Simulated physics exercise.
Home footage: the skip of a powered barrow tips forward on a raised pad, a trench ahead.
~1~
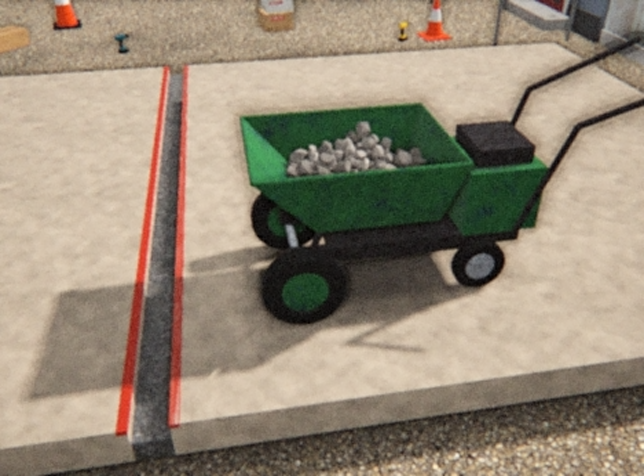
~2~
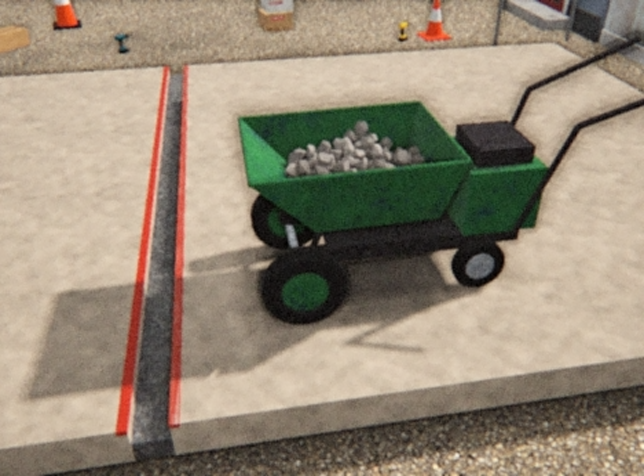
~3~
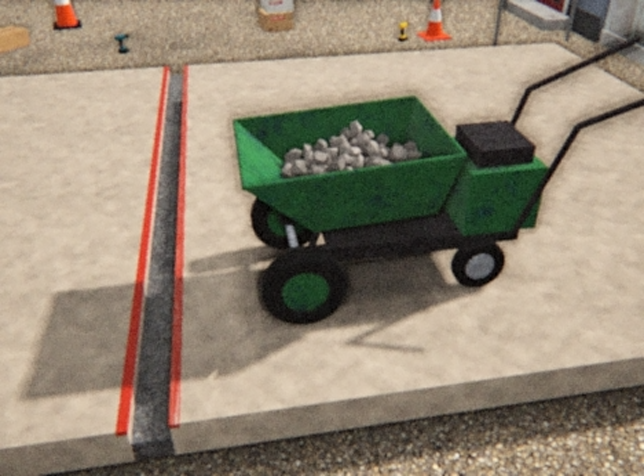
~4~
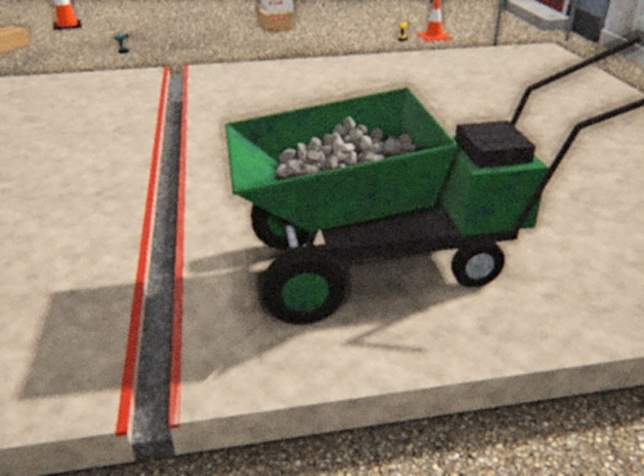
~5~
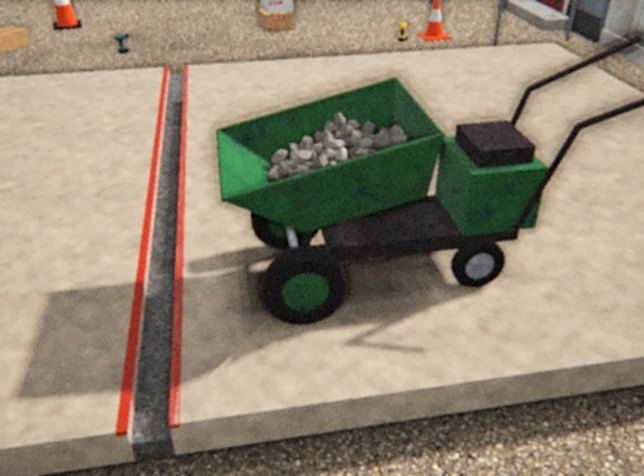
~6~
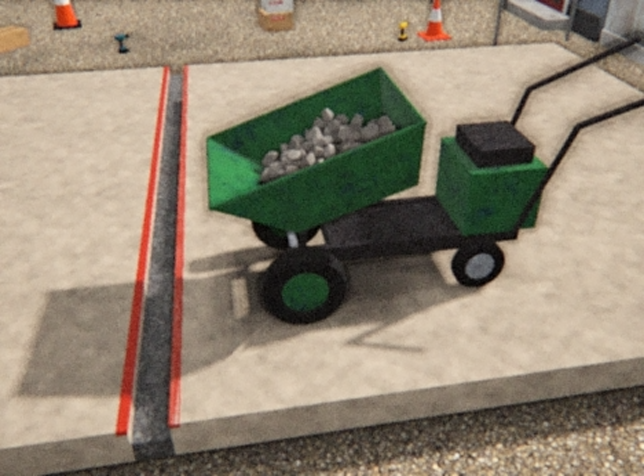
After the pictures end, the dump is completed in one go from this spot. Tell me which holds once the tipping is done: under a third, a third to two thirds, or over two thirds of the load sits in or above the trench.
It is a third to two thirds.
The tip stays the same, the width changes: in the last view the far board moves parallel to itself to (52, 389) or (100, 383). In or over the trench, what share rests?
The first try comes out at 100 percent and the second at 80 percent.
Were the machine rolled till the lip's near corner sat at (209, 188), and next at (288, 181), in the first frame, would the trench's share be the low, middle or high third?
Spot 1: Less than a third. Spot 2: Between a third and two thirds.
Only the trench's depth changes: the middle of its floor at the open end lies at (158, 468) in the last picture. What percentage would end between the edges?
I'd guess close to 70 percent.
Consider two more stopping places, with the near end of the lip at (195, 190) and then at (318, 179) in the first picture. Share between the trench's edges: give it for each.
The first stopping place yields 0 % and the other yields 30 %.
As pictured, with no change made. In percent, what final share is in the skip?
Estimate: Near 10 %.
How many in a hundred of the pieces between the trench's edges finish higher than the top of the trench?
The answer is close to 50 per cent.
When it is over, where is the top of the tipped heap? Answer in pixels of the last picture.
About (146, 285).
Soon after the last picture, skip tipped steeply; all in the skip.
A little later, skip tipped right over; most in the skip; a small part in or heaped over the trench; a stray few beyond it; a stray few falling.
Later still, skip tipped right over; a small part in the skip; a stray few short of the trench; about half in or heaped over the trench; about a third beyond it.
At rest, skip tipped right over; a small part in the skip; a stray few short of the trench; about half in or heaped over the trench; about a third beyond it.
